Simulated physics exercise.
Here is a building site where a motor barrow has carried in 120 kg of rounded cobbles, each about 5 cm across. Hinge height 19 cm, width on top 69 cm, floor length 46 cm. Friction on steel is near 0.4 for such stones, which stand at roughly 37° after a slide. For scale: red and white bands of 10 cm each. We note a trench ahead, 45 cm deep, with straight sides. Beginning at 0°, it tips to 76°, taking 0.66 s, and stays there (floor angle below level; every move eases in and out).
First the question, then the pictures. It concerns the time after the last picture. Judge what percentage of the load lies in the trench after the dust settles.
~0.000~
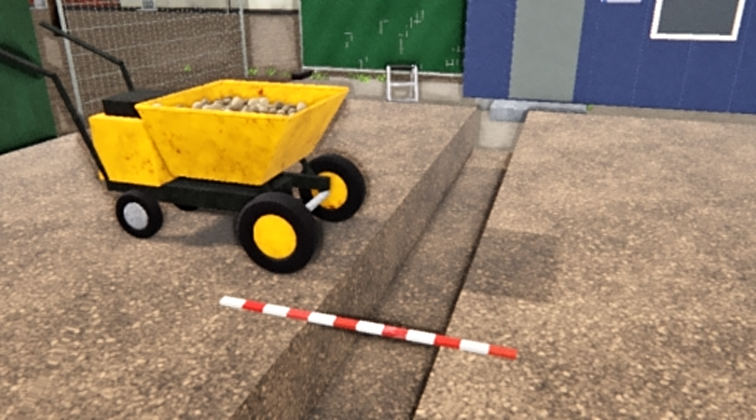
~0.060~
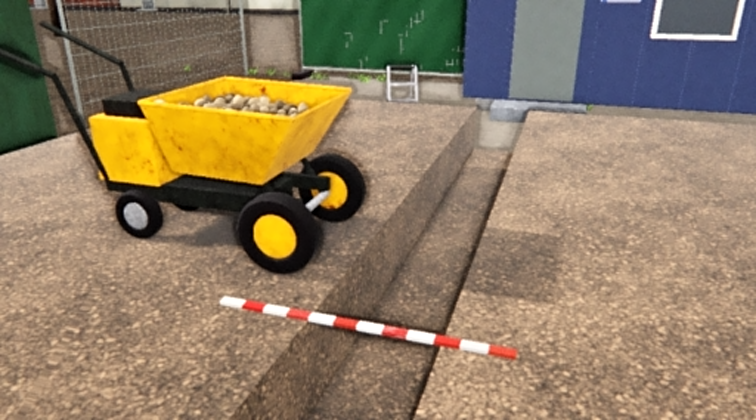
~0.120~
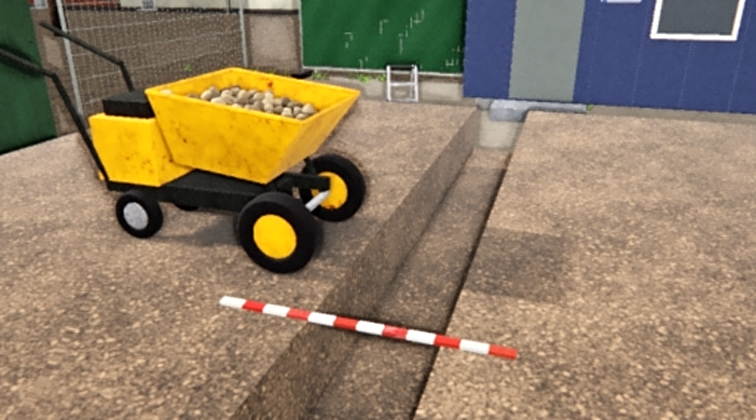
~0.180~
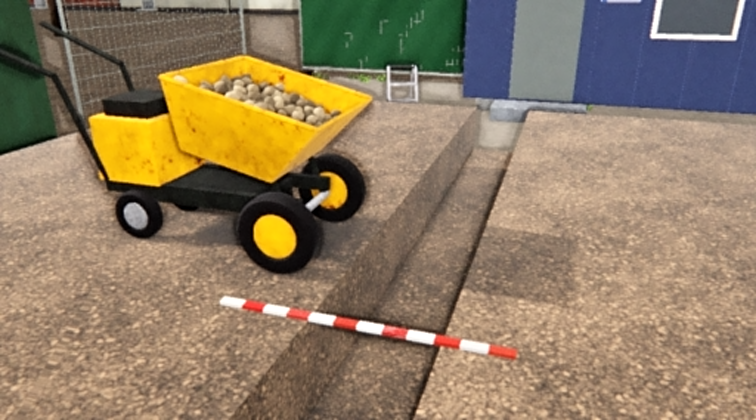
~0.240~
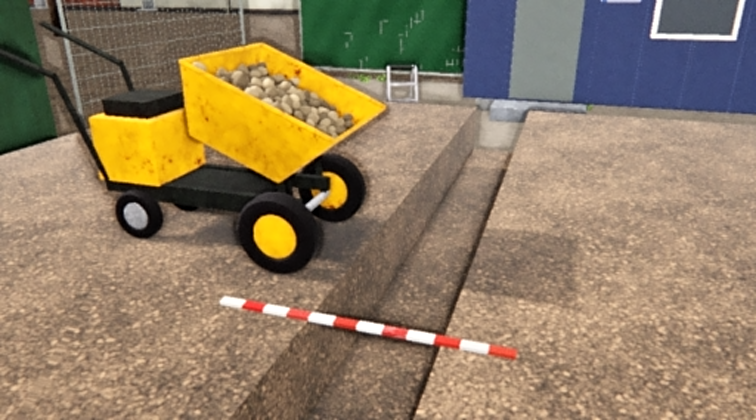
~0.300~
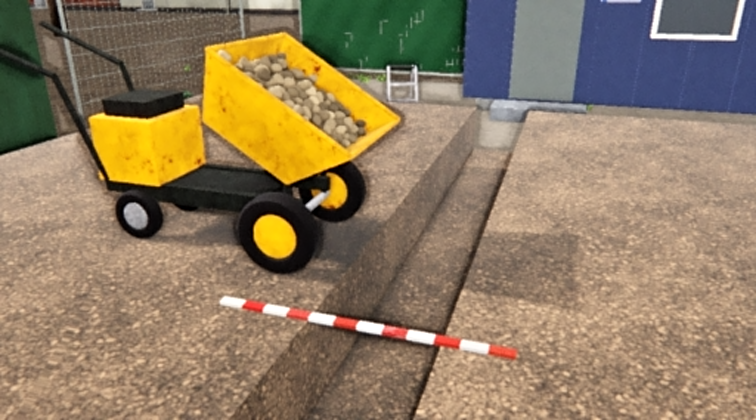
About 63 %.
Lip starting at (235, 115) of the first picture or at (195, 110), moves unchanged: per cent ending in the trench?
It'd be around 100 per cent and after that around 85 per cent.
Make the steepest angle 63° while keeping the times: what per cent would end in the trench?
Roughly 40 per cent would end in the trench.
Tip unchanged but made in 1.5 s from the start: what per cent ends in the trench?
85 per cent.
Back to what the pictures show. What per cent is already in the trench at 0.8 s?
Some 25 per cent of the load by that point.
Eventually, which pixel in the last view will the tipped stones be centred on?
The tipped stones centre close to (452, 330).
After 0.5 s the floor is at 65°; 100 % in the skip; the foremost stones are at (385, 187).
After 0.8 s the floor is at 76°; 67 % in the skip, 25 % in the trench, 8 % past the trench; the foremost stones are at (492, 287).
After 1.1 s the floor is at 76°; 18 % in the skip, 45 % in the trench, 37 % past the trench; the foremost stones are at (698, 295).
After 3.1 s the floor is at 76°; 0 % in the skip, 63 % in the trench, 37 % past the trench; the foremost stones are past the picture's edge.
